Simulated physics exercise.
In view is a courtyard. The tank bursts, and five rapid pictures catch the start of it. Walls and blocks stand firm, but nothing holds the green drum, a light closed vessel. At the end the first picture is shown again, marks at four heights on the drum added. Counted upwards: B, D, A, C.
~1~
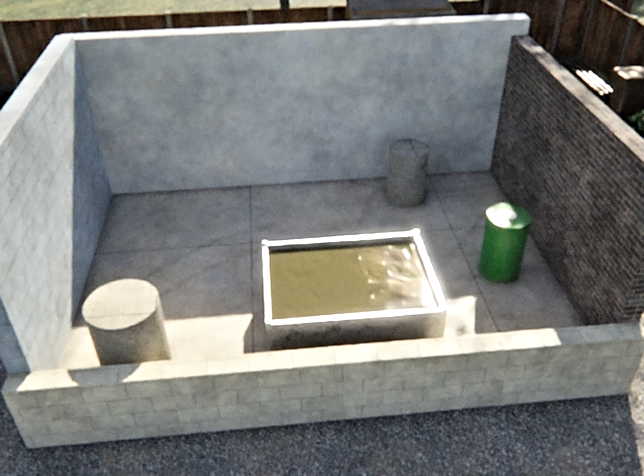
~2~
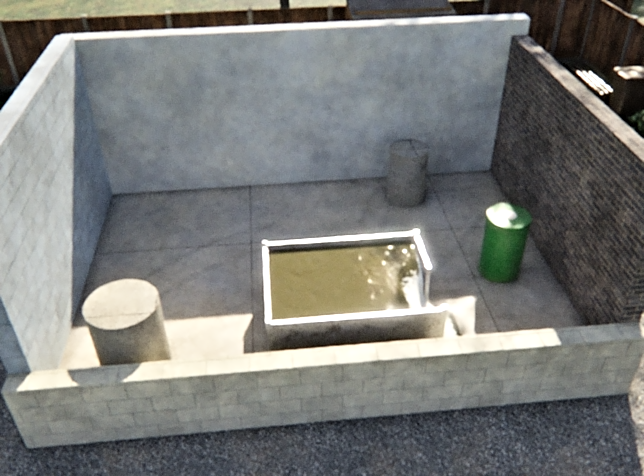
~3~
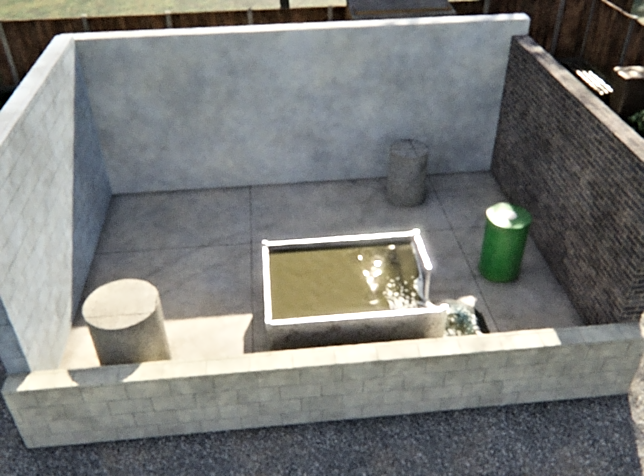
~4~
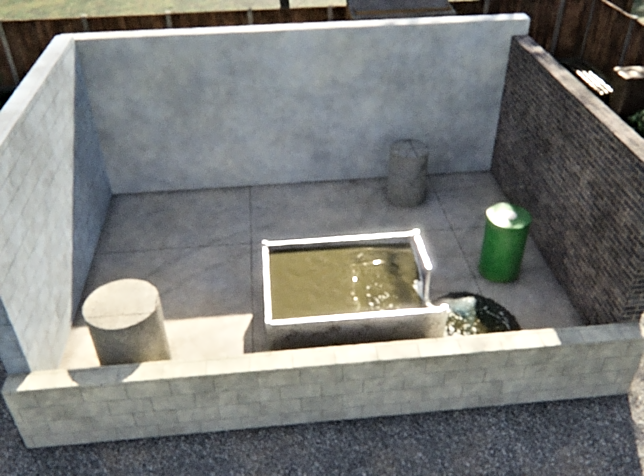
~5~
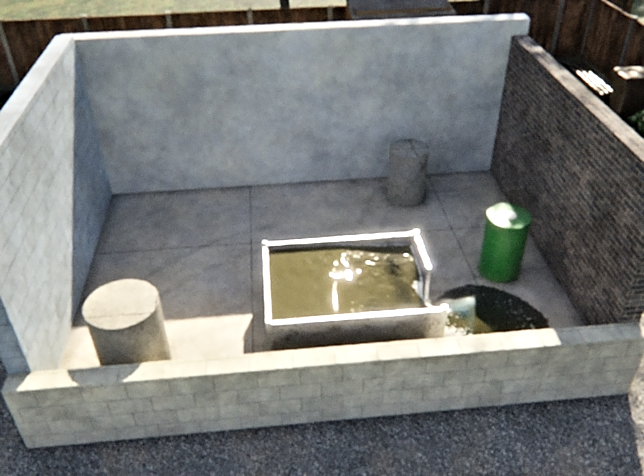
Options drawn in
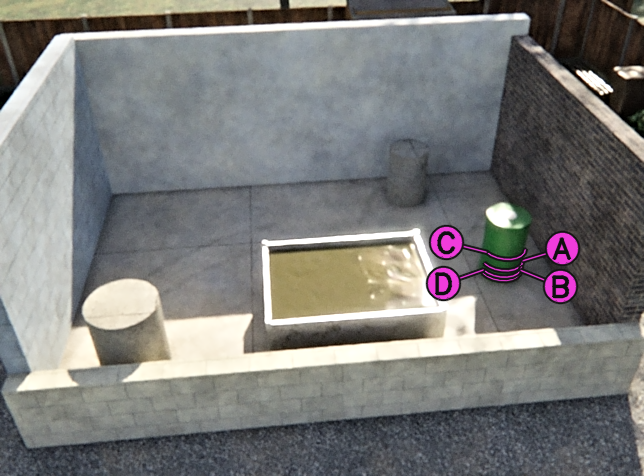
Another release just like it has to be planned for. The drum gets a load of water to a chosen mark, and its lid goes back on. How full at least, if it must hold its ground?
Mark C.
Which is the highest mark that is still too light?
That would be A.
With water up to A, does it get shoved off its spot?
Yes.
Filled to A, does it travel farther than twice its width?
No.
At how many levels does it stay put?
One of the four.
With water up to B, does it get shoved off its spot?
Yes.
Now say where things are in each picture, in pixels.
Lid of the green drum at (509, 215); tank full, its middle at (349, 279), in the first picture.
Water covers 1 % of the ground, mostly out of sight from here, in the second picture.
In the third picture, 3 % of the ground under water, its edge towards the drum at (463, 307).
In the fourth picture, 5 % of the ground under water, its edge towards the drum at (486, 302).
Lid of the green drum at (509, 215); 7 % of the ground under water, its edge towards the drum at (491, 291), in the fifth picture.
In magenta, A at (508, 270); B at (506, 280); C at (510, 259); D at (507, 277); from the bottom up B, D, A, C.
With A, it is pushed about its own width away.
With B, it is pushed about 4 times its own width away.
With C, it does not move.
With D, it is pushed about twice its own width away.
